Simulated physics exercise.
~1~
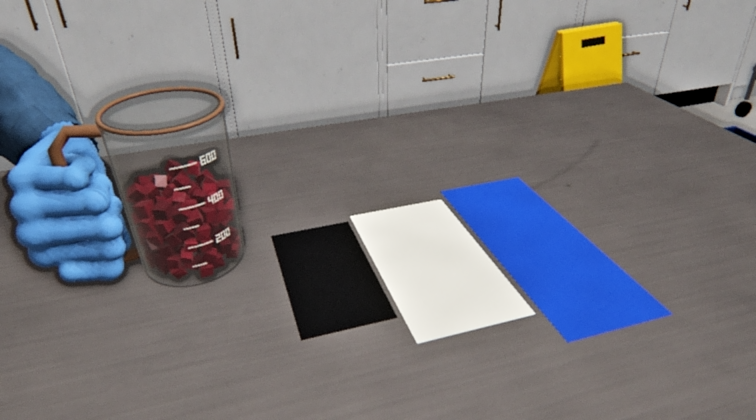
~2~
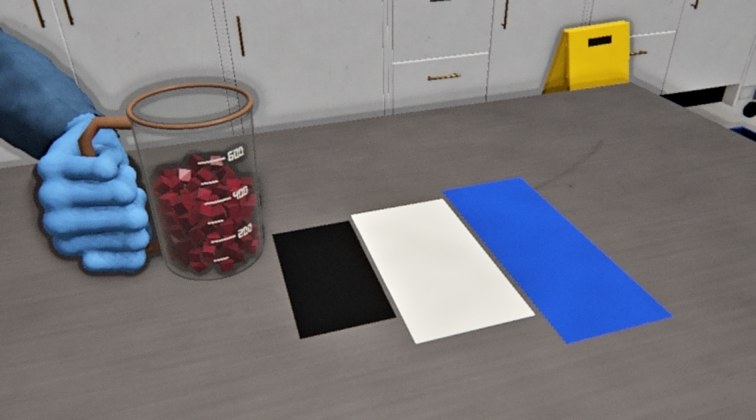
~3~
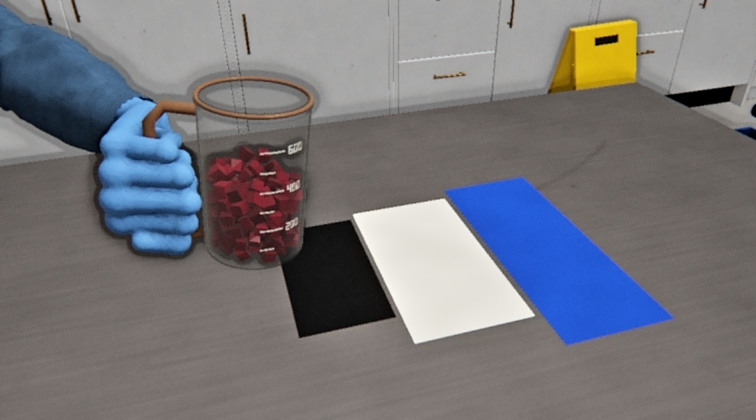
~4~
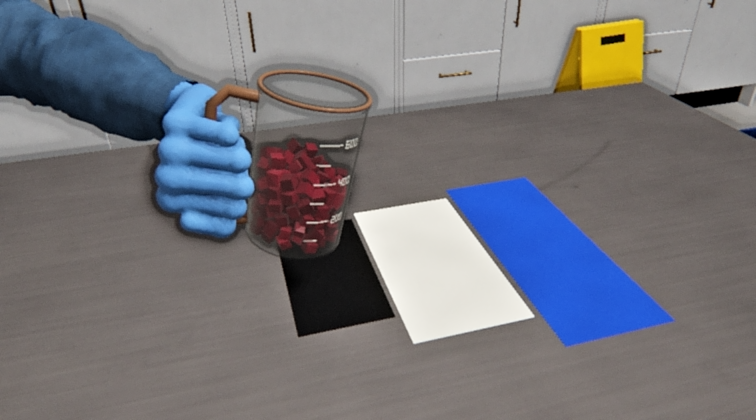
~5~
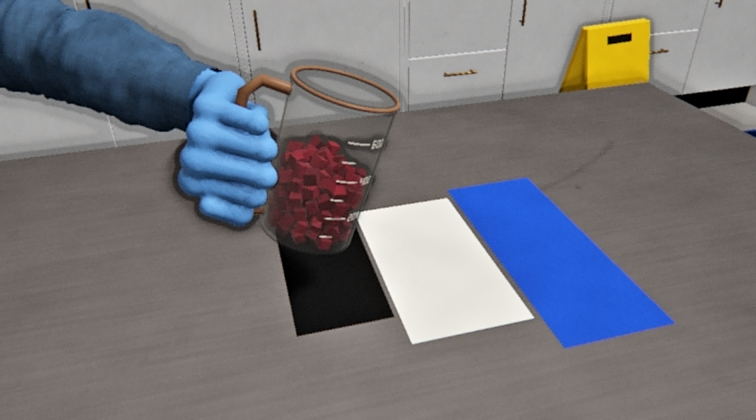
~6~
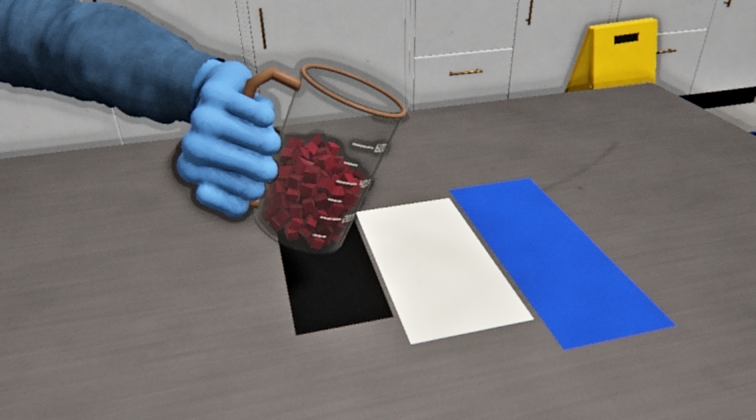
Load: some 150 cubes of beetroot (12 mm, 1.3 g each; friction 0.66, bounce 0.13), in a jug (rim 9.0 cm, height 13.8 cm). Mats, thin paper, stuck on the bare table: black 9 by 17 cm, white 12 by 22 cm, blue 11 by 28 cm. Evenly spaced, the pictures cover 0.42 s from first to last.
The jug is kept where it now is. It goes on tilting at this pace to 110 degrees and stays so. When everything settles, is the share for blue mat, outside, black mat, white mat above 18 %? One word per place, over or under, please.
Blue mat under, outside under, black mat under, white mat over.
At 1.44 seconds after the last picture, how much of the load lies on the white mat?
About 15 %.
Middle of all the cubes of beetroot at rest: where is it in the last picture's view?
Rest centre, last view: About (422, 264).
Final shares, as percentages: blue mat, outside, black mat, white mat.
Tally: Blue mat 5 percent, outside 5 percent, black mat 10 percent, white mat 75 percent.
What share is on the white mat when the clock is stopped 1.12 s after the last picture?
Around 0 % at that point.
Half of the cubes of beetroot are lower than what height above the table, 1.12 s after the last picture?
Roughly 12 cm.
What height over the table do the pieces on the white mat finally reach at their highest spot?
It reaches about 4.0 cm above the table.
Then, 0.43 s after the last picture, tilt 55 degrees; jug 100 %; middle of all pieces on or above the table near (298, 184).
Then, 0.79 s after the last picture, tilt 80 degrees; jug 100 %; middle of all pieces on or above the table near (295, 176).
Then, 1.12 s after the last picture, tilt 103 degrees; jug 100 %; middle of all pieces on or above the table near (302, 174).
Then, 1.44 s after the last picture, tilt 110 degrees; white mat 15 %, jug 80 %; middle of all pieces on or above the table near (340, 195).
In the end, white mat 75 %, blue mat 5 %, outside 5 %, jug 5 %, black mat 10 %.
